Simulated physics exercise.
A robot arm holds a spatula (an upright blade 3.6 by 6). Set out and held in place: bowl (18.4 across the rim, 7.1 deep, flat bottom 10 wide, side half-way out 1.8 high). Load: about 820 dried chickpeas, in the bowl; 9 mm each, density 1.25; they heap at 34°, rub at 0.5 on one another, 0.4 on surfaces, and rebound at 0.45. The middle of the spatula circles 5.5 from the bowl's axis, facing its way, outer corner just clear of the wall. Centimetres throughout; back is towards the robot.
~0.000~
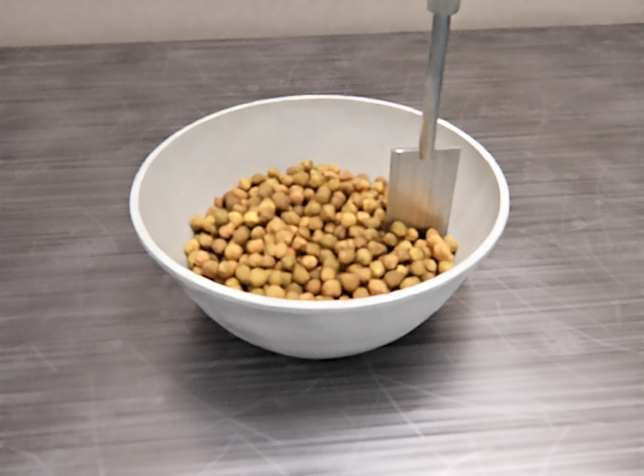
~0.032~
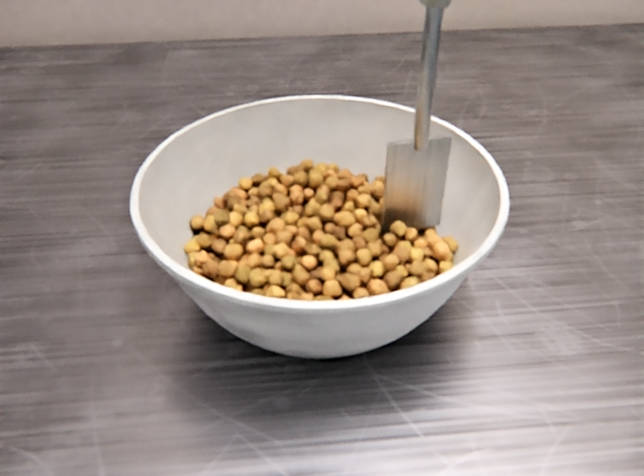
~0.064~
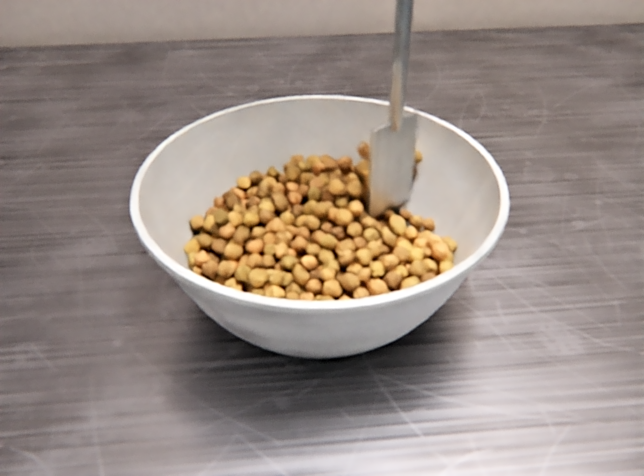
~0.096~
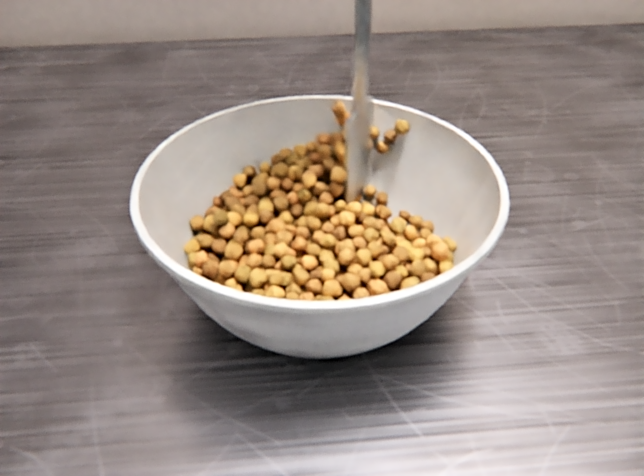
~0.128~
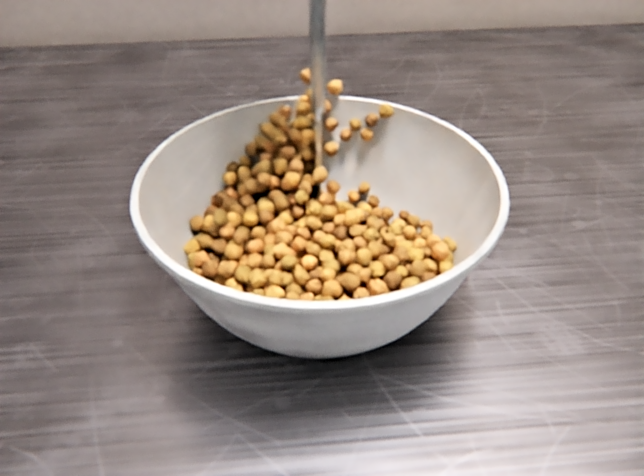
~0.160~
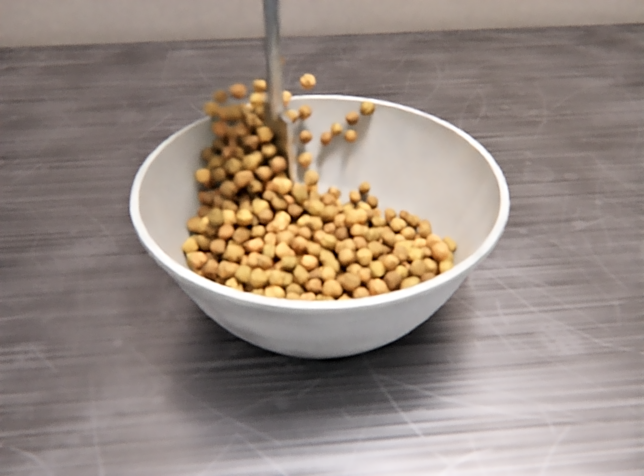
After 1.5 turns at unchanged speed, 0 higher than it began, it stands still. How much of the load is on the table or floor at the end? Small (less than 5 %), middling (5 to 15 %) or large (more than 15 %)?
A large share, more than 15 %, ends on the table or floor.
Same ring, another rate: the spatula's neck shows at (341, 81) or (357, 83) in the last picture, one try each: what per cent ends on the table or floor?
About 10 and 10 per cent.
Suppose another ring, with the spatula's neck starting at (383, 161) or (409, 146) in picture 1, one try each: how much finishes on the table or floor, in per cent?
Some 5 and 25 per cent.
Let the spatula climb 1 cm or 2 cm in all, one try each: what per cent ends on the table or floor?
About 20 and 15 per cent.
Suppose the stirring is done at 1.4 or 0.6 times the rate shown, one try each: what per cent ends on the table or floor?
About 35 and 10 per cent.
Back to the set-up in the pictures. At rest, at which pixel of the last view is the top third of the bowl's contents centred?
At about (286, 276).
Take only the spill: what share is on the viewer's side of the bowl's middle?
Some 60 per cent.
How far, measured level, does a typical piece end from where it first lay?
About 5 cm.
After 0.37 s, 276° round, highest piece 10 above the table; 750 in the bowl, 32 on the table or floor, 39 in flight or on the tool.
After 0.58 s, 81° round, highest piece 10 above the table; 678 in the bowl, 114 on the table or floor, 29 in flight or on the tool.
After 0.88 s, 180° round, highest piece 7 above the table; 628 in the bowl, 192 on the table or floor, 1 in flight or on the tool.
After 1.58 s, 180° round, highest piece 6 above the table; 628 in the bowl, 193 on the table or floor.
In the end, 628 in the bowl, 193 on the table or floor. That is 24 % on the table or floor.
